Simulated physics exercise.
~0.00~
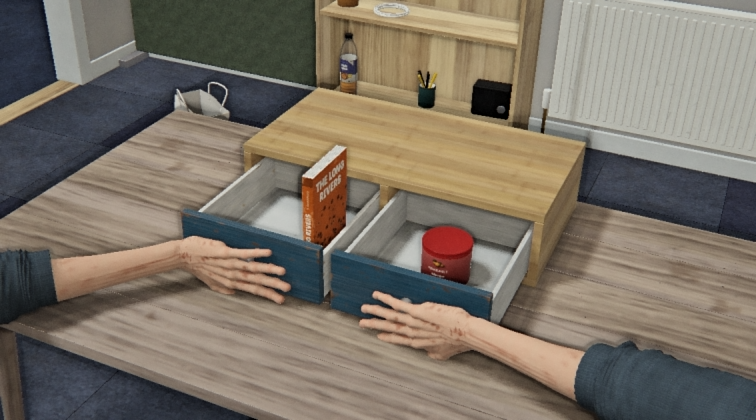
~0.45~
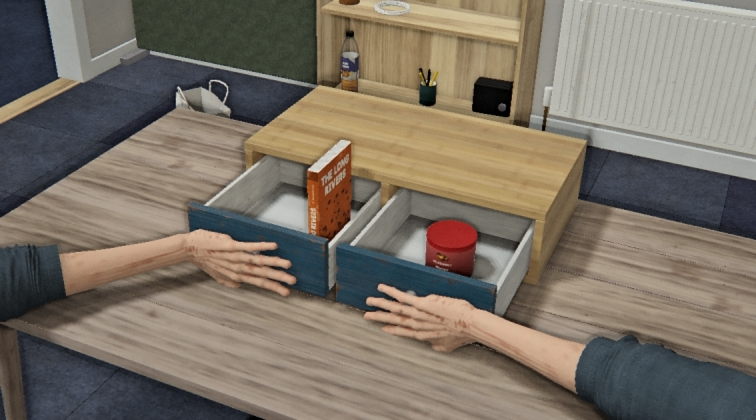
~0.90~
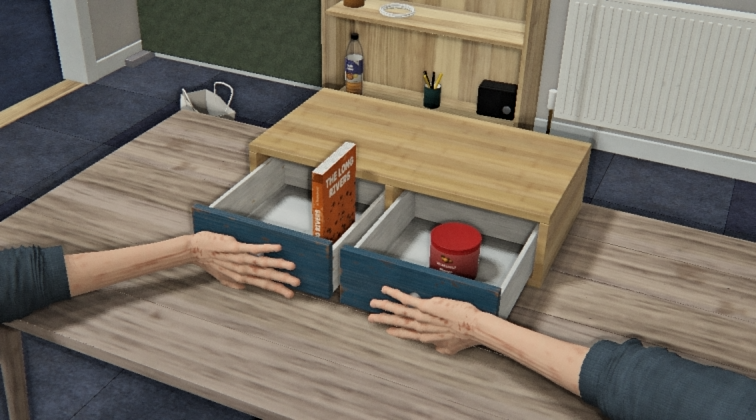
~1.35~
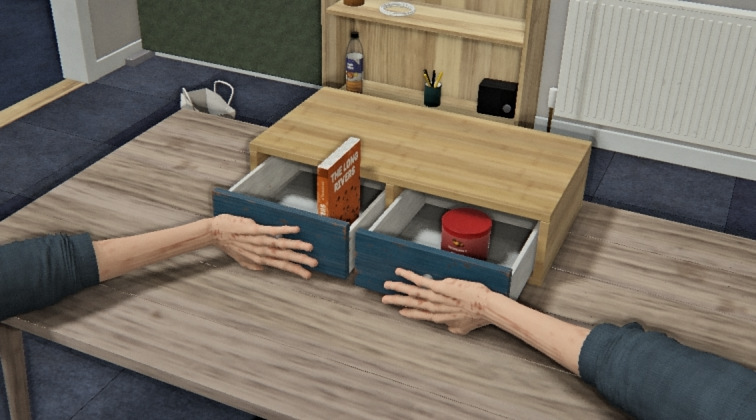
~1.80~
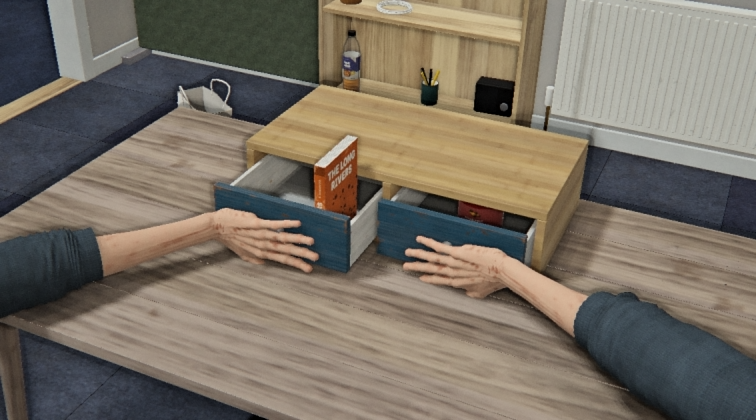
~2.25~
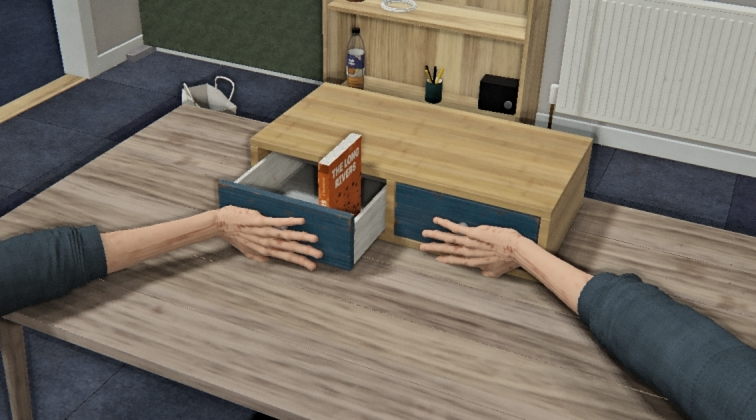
Two hands push blue drawers inward; the right closes, but the left stays partly open.
